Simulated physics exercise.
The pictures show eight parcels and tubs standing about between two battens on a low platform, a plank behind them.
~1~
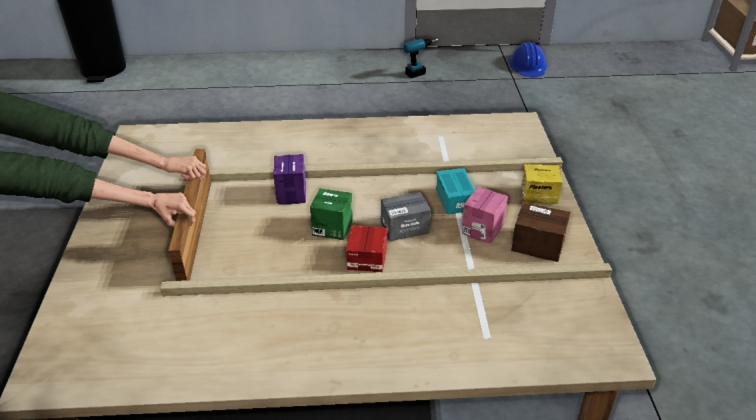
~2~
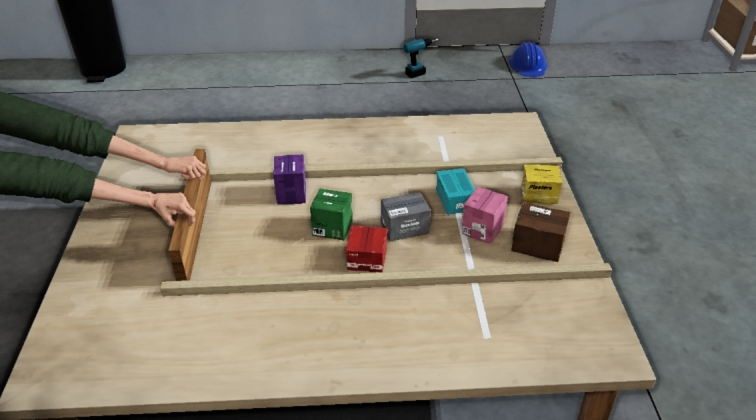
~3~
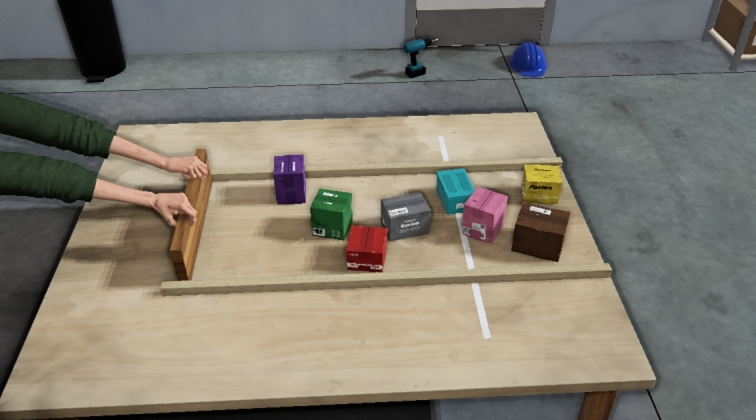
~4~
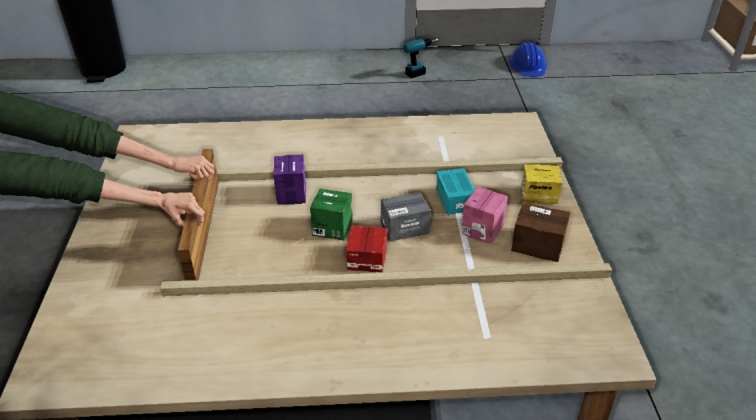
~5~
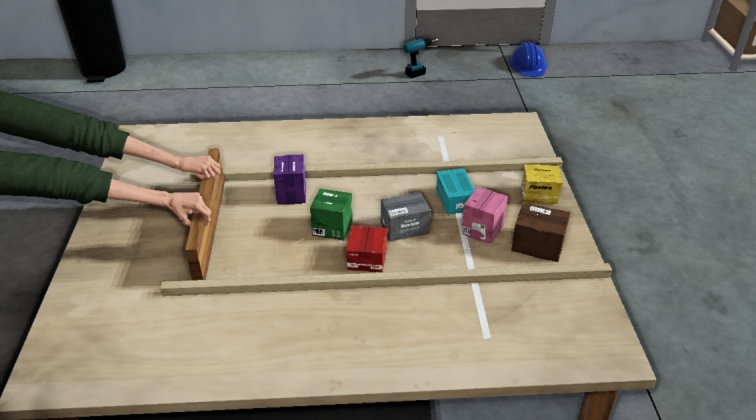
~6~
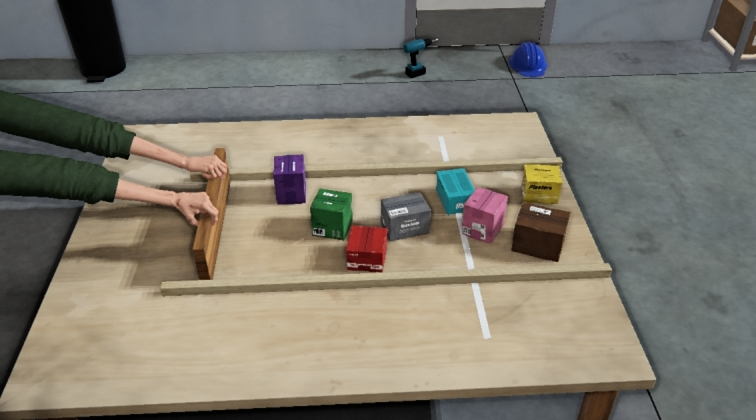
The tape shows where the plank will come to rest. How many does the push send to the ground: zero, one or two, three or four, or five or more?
Outcome: The number that fall off is zero.
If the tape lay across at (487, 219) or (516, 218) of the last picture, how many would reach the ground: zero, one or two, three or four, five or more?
In that order: 1 or 2; three to four.
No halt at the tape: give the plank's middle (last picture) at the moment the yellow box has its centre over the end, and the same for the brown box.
At (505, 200) for the yellow box; at (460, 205) for the brown box.
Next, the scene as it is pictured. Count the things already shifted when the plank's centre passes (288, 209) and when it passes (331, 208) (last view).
At the one place 1, at the other 2.
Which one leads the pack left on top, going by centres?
Foremost is the brown box.
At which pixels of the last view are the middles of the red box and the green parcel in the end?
Near (486, 243) and (477, 206).
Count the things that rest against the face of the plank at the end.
In contact: 3.
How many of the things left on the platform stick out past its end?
It comes to 1.
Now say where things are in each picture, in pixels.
Yellow box (541, 184); brown box (541, 232); pink parcel (484, 215); plank (192, 213); tape (460, 220), in the first picture.
Brown box (541, 232); plank (192, 213), in the second picture.
Pink parcel (484, 215); green parcel (332, 214), in the third picture.
Yellow box (541, 184); turquoise tote (456, 192), in the fourth picture.
Brown box (541, 232); red box (367, 249), in the fifth picture.
Yellow box (541, 184); brown box (541, 232); pink parcel (484, 215); plank (214, 212); tape (460, 220), in the sixth picture.
Soon after, none off yet; yellow box at rest near (541, 184); brown box at rest near (541, 232); pink parcel at rest near (484, 215).
At rest, the number that fall off is zero.
